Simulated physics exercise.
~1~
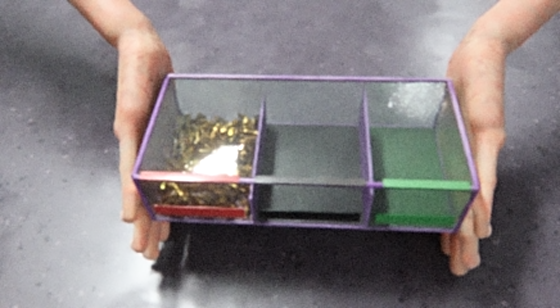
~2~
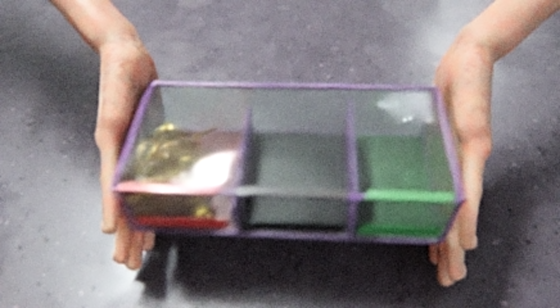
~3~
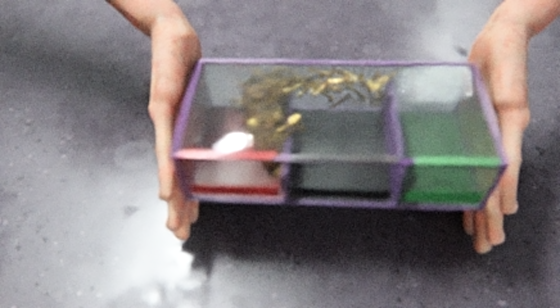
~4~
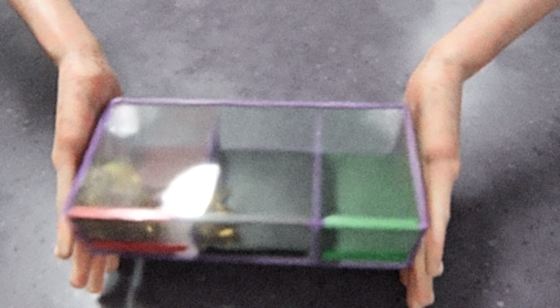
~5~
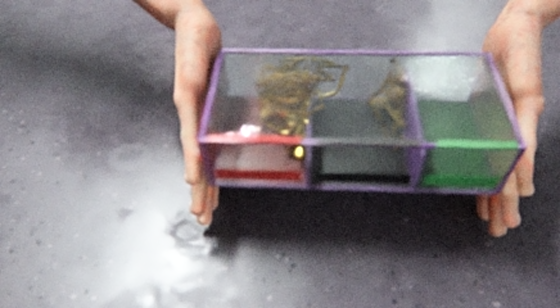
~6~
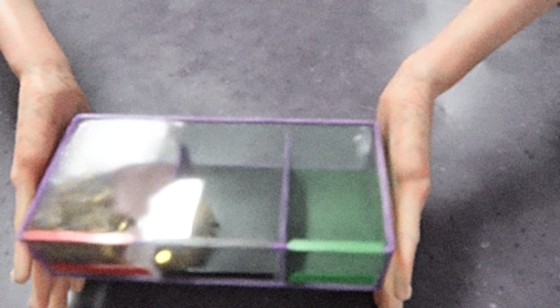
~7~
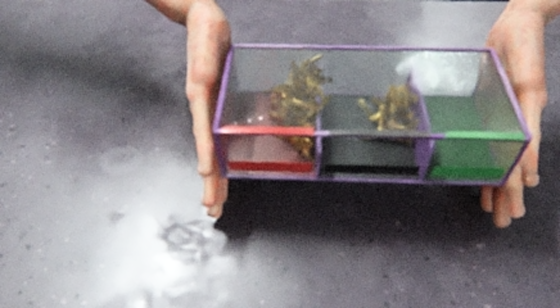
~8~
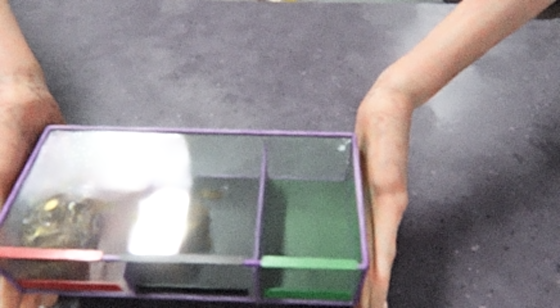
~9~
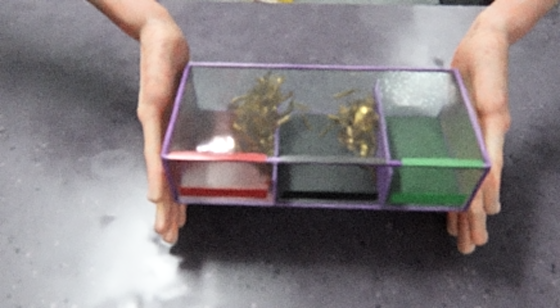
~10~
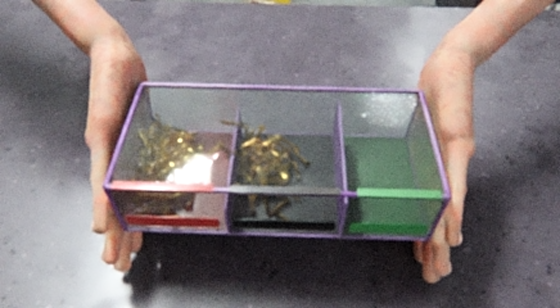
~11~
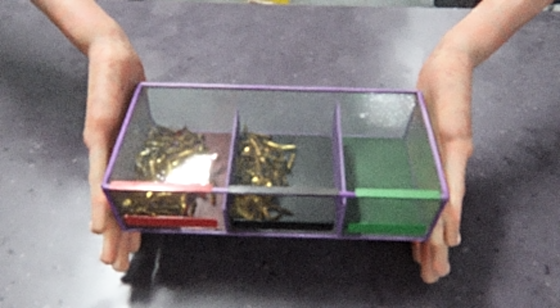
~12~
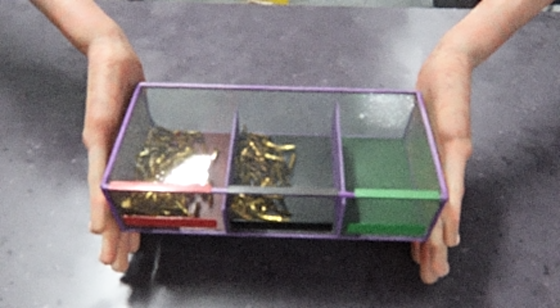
Hands shaking a clear-lidded, three-section box from side to side, brass-coloured screws spilling from red into black, green staying empty.
